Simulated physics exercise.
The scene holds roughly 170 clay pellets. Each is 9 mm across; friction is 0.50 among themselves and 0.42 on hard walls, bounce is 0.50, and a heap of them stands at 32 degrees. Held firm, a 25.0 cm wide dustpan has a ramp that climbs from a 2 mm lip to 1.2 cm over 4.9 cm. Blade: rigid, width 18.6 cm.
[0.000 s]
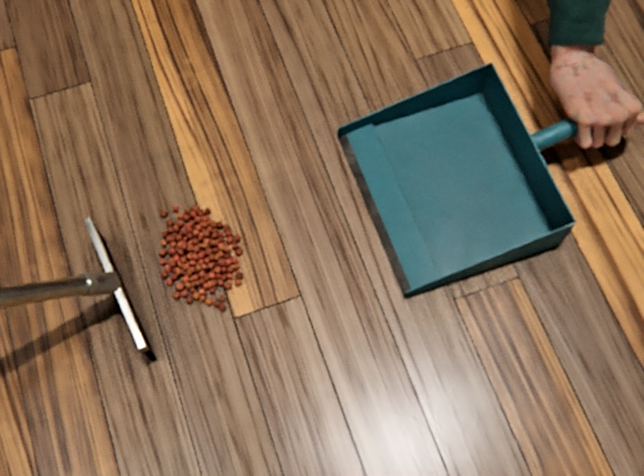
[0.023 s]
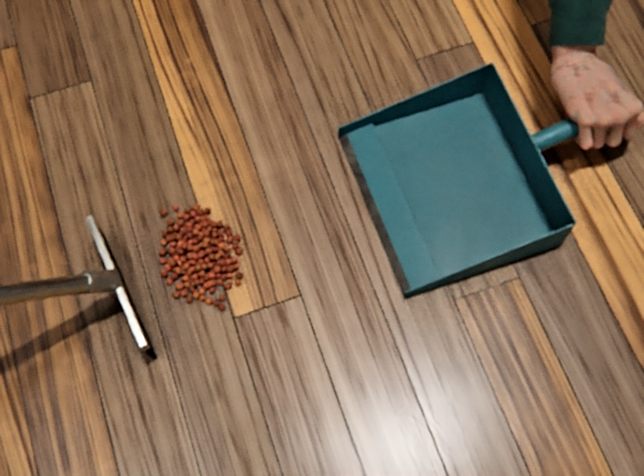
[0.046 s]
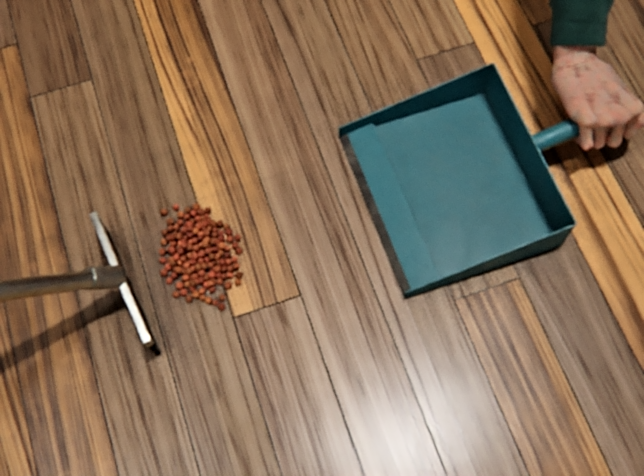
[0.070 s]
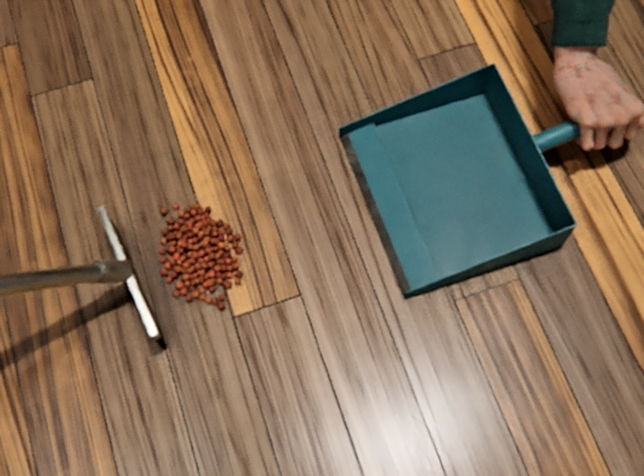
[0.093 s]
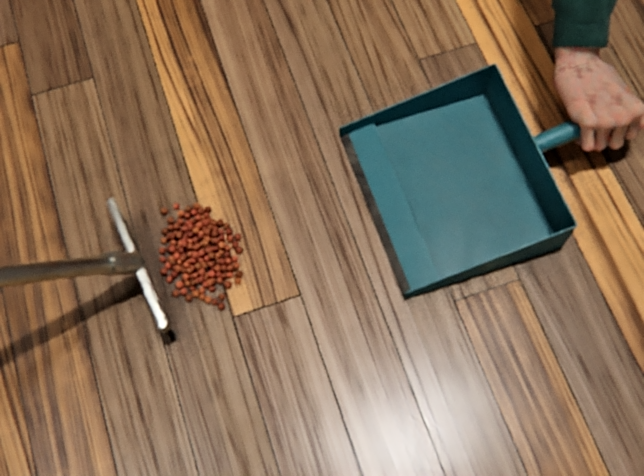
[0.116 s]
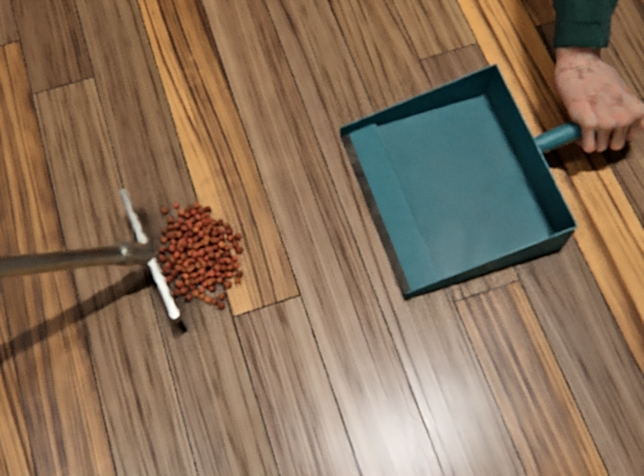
A hand in a dark green sleeve grips the handle of a teal dustpan at the upper right of a brown, streaked wood-plank floor, seen from above at an angle. Small reddish-brown pellets lie in a heap left of centre, with a pale, thin blade on a metal pole at the far left. The blade slides rightward, slowly then faster, up close to the heap, while pellets, dustpan and camera stay still.
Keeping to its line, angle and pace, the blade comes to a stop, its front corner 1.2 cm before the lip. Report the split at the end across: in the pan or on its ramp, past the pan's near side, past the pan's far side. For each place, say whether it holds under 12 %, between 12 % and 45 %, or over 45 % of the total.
At the end, pan: I predict a mid-range share of the load, near side: I predict a minor share of the load, far side: I predict a mid-range share of the load.
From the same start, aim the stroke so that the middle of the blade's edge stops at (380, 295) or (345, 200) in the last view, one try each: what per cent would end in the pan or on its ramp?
Close to 20 and 45 in a hundred, in that order.
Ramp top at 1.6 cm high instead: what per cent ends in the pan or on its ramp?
Roughly 30 per cent.
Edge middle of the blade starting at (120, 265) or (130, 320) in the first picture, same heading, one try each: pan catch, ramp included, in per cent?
About 20 and 40 per cent.
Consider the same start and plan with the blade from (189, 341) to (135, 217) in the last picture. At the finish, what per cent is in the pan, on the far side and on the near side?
You'd see pan at 30, far at 5 and near at 0.
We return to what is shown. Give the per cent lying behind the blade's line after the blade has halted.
Roughly 15 in a hundred.
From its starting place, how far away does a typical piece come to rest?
About 26 cm.
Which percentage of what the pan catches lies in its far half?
Share: Approx. 100 %.
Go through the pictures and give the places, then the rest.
The first frame shows blade from (144, 348) to (91, 225), moved 0.0 cm, 0 of the pieces shifted so far; middle of the pieces at (203, 253); pan at (459, 184).
The second frame shows blade from (144, 346) to (92, 223), moved 0.2 cm, 0 of the pieces shifted so far; middle of the pieces at (203, 253).
The third frame shows blade from (148, 342) to (96, 219), moved 0.8 cm, 0 of the pieces shifted so far; middle of the pieces at (203, 252).
The fourth frame shows blade from (155, 335) to (103, 213), moved 1.9 cm, 0 of the pieces shifted so far; middle of the pieces at (203, 252).
The fifth frame shows blade from (165, 327) to (113, 205), moved 3.4 cm, 0 of the pieces shifted so far; middle of the pieces at (203, 251).
The sixth frame shows blade from (177, 317) to (125, 197), moved 5.2 cm, 0 of the pieces shifted so far; middle of the pieces at (203, 251); pan at (461, 186). The blade's pace is about 0.78 m/s, heading 22 degrees away from the viewer's side.
After 0.30 s, middle of the blade 15 cm from the lip; 0 % over the lip, far side 10 %, near side 0 %.
After 0.42 s, middle of the blade 7 cm from the lip; 0 % over the lip, far side 20 %, near side 0 %.
After 0.68 s, middle of the blade 2 cm from the lip; 40 % over the lip, far side 30 %, near side 0 %.
In the end, at 1.3 s, pan 35 %, near side 0 %, far side 30 %, in front of the lip or behind the blade 35 %.
